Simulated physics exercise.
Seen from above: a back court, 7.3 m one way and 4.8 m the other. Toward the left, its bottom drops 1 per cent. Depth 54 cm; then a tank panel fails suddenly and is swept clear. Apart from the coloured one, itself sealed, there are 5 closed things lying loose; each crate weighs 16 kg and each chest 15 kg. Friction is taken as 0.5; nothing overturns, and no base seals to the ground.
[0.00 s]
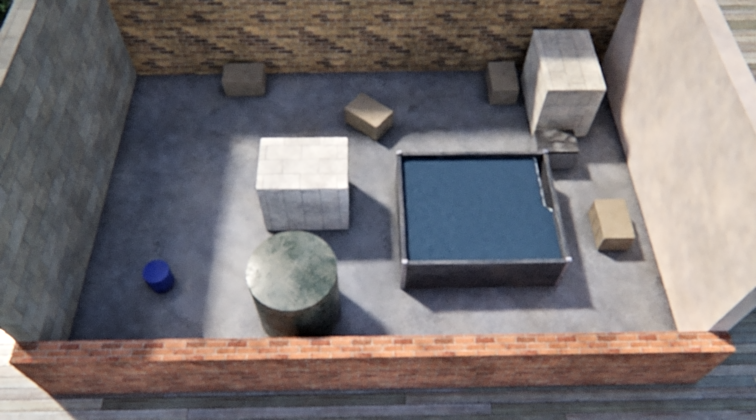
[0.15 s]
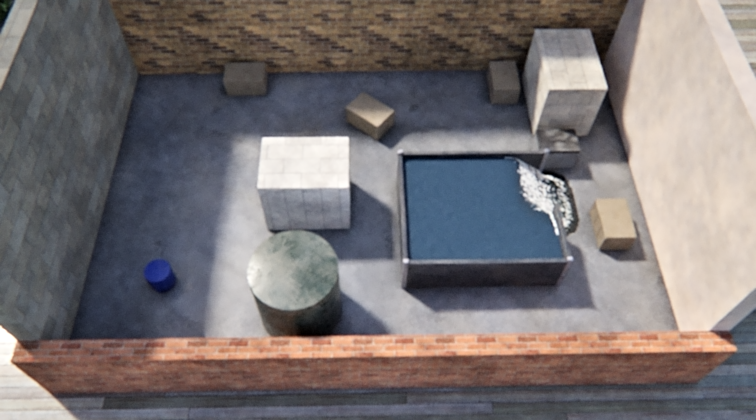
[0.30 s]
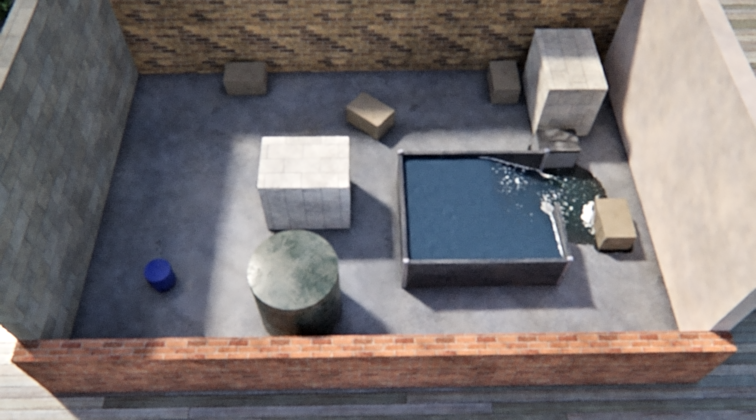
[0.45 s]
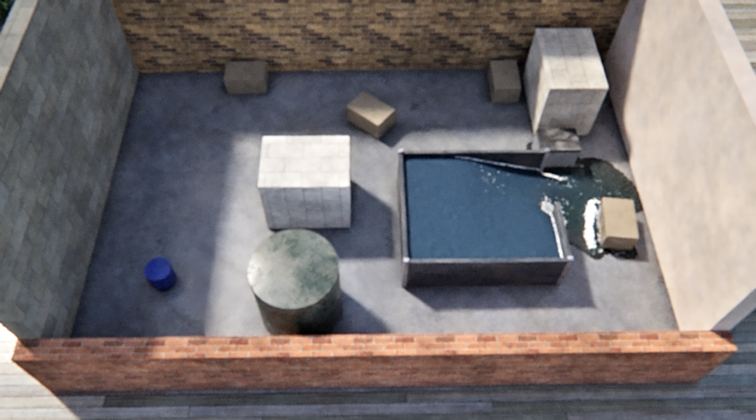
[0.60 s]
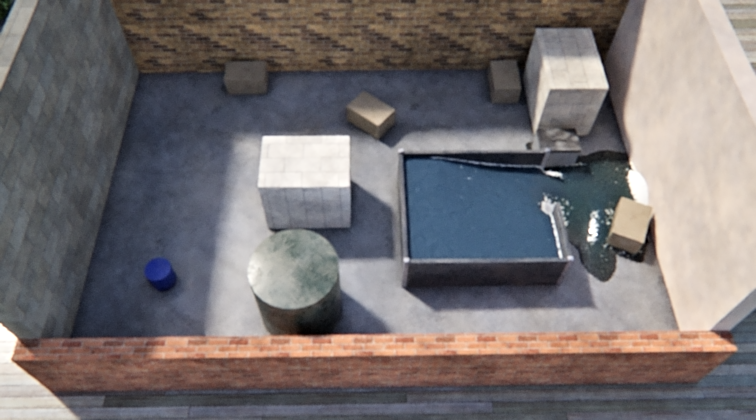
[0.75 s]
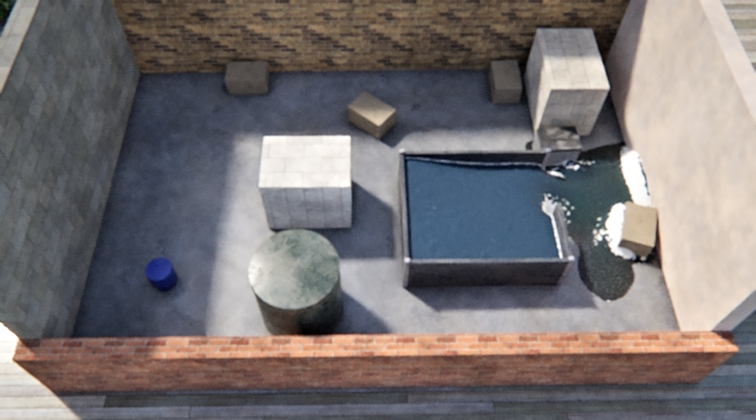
Water pouring from the right side of a dark tank in a walled yard, spreading across the floor and shifting a box.
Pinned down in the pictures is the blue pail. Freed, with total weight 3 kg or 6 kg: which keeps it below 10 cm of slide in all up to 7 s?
My prediction: Lighter is fine.
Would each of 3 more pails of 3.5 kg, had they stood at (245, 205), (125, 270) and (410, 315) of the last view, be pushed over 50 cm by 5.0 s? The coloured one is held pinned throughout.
First one stayed within, second stayed within, third went beyond.
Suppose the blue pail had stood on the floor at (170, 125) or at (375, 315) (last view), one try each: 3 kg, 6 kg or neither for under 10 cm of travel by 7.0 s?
At the first place the small mass does it, and at the second nothing works.
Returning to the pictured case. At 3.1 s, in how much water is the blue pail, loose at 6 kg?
Close to 0 cm deep.
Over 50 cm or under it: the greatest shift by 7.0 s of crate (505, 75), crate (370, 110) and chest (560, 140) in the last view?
Order as listed: Below threshold / below threshold / above threshold.
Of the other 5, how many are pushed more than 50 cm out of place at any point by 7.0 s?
I count 2.
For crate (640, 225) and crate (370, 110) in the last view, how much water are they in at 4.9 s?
First about 8 cm, second about 2 cm.
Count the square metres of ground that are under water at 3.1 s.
Somewhere around 11.5 m2, roughly.
After 1.4 s the blue pail would be 0 cm from its start with 3 kg and 0 cm from its start with 6 kg; 0 cm of water round it then.
After 3.1 s the blue pail would be 0 cm from its start with 3 kg and 0 cm from its start with 6 kg; 0 cm of water round it then.
After 4.9 s the blue pail would be 0 cm from its start with 3 kg and 0 cm from its start with 6 kg; 0 cm of water round it then.
After 7.0 s the blue pail would be 0 cm from its start with 3 kg and 0 cm from its start with 6 kg; 2 cm of water round it then.
